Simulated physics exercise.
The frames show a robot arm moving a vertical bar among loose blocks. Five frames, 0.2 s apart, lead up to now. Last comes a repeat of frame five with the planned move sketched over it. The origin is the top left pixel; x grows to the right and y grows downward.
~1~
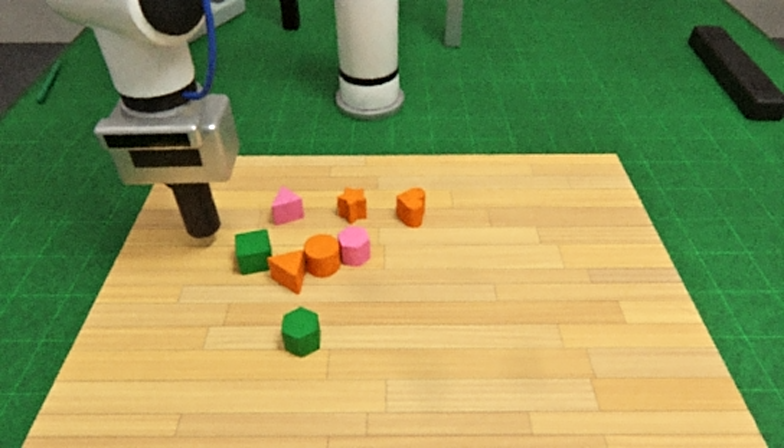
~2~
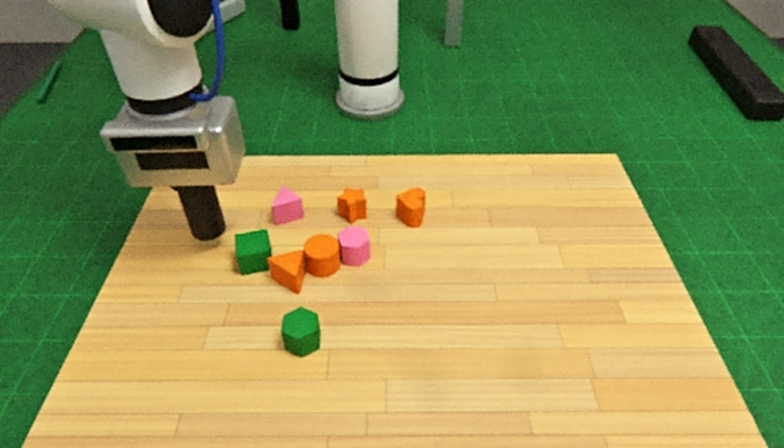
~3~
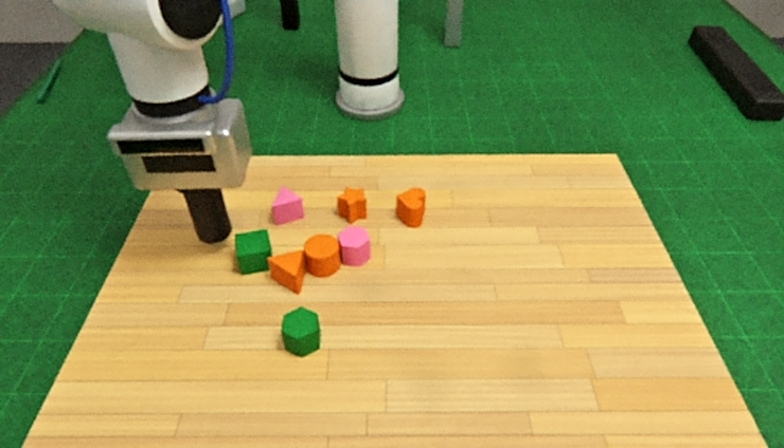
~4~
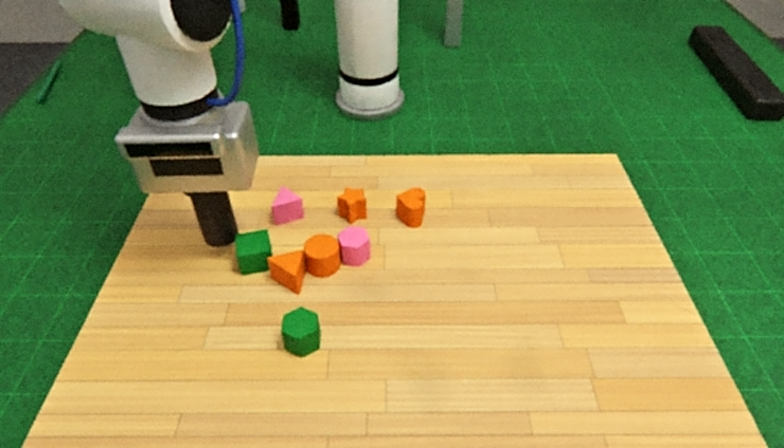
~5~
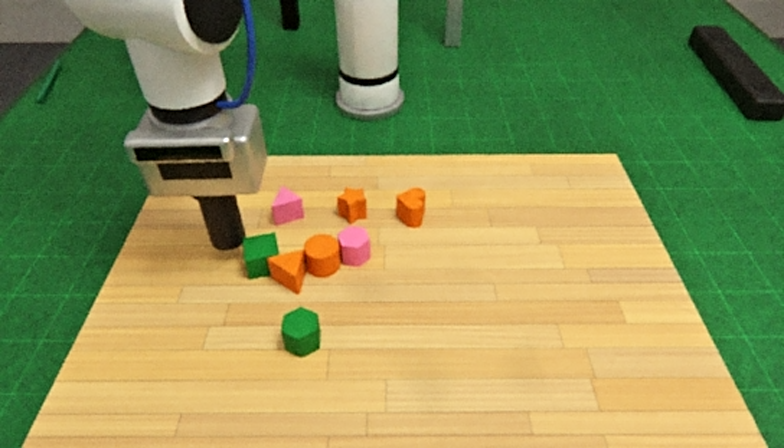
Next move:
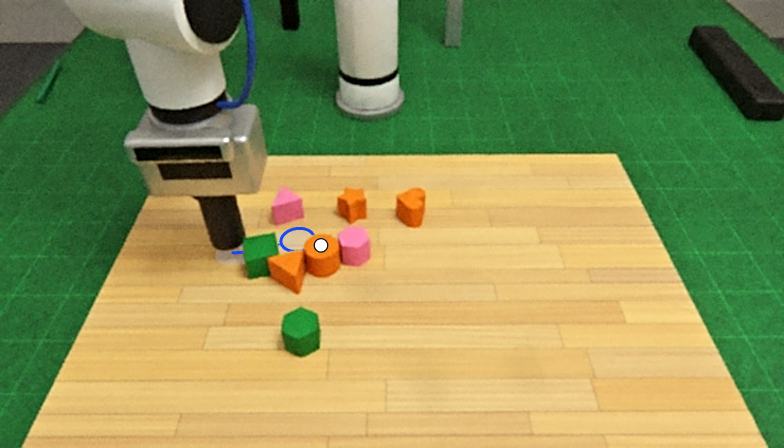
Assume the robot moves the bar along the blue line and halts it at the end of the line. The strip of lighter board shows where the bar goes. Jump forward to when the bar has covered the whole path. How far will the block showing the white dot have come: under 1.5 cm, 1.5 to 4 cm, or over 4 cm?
Its displacement is below 1.5 cm.
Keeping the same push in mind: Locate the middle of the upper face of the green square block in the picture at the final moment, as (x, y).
It ends at (285, 247).
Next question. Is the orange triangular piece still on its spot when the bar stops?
Final answer: No.
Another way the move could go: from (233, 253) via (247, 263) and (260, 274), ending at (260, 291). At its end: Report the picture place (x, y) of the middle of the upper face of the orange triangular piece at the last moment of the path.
That would be at about pixel (322, 280).
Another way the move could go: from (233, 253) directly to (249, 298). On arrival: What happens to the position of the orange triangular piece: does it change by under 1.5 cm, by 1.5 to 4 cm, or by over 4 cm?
Result: 1.5-4 cm.
The drawn path runs from (233, 253) over (255, 250) and (276, 245) to (298, 240); the dot is on the orange circular block.
The first path, step by step. Halfway along, bar (263, 234); green square block (279, 248), turned 45° clockwise; orange triangular piece (294, 268), turned 25° anticlockwise.
At the end, bar (295, 226); green square block (285, 247), turned 80° clockwise; pink triangular piece not moved; orange triangular piece (294, 269), turned 20° anticlockwise; orange circular block (324, 248).
